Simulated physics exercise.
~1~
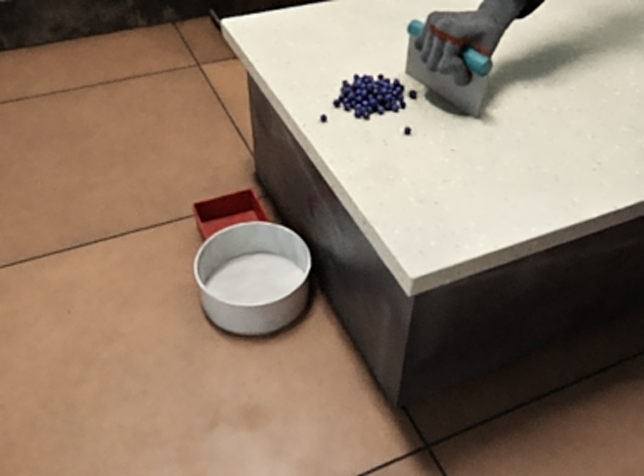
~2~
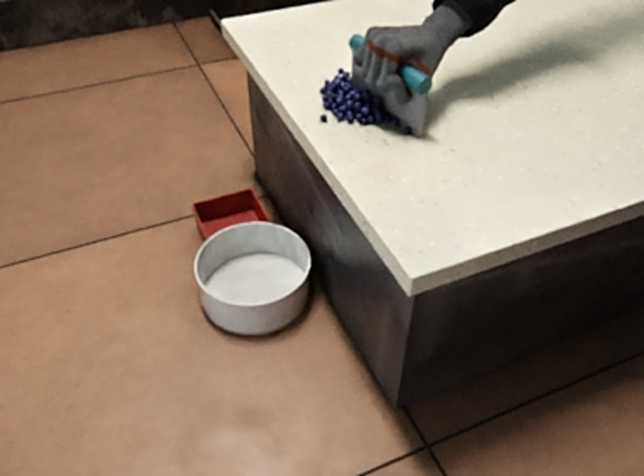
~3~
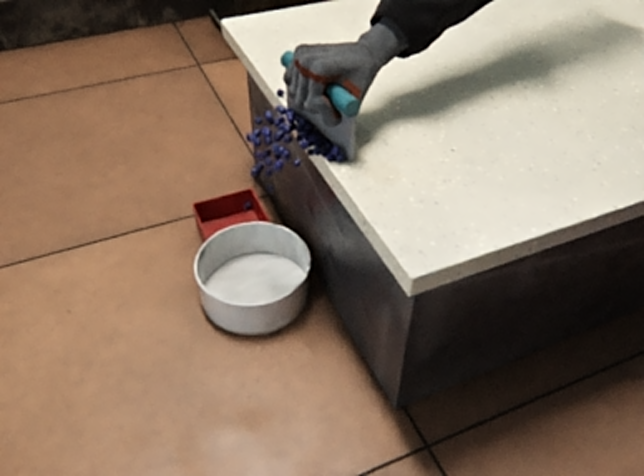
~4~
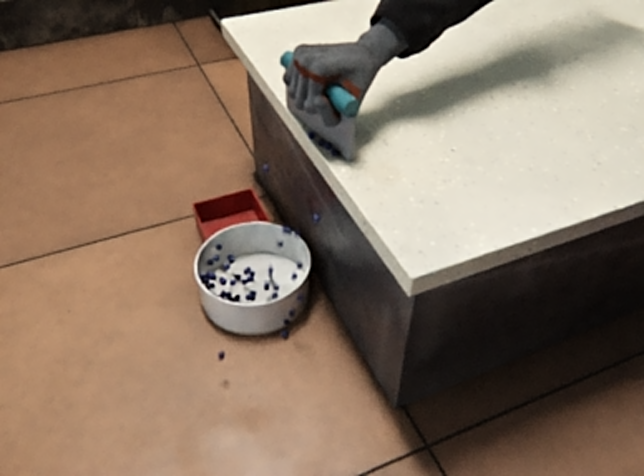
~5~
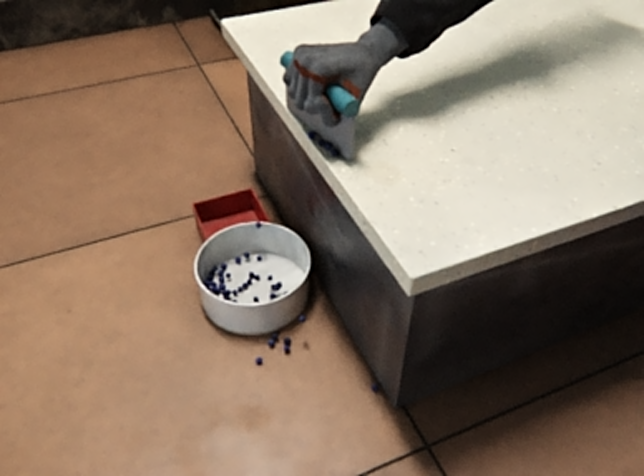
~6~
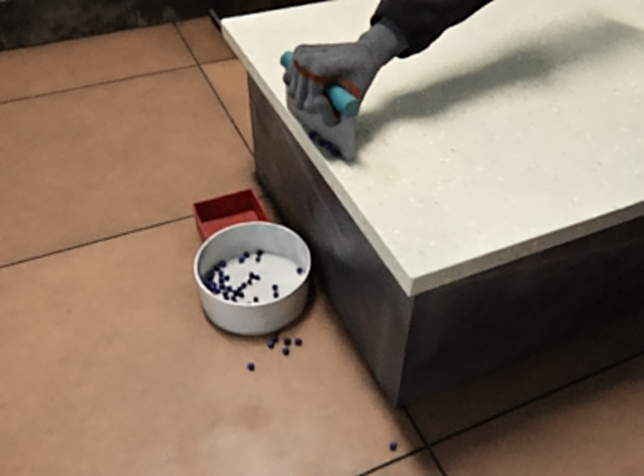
On a tiled floor beside a pale slab, a gloved hand scraping blueberries over the edge, most landing in a white pot.
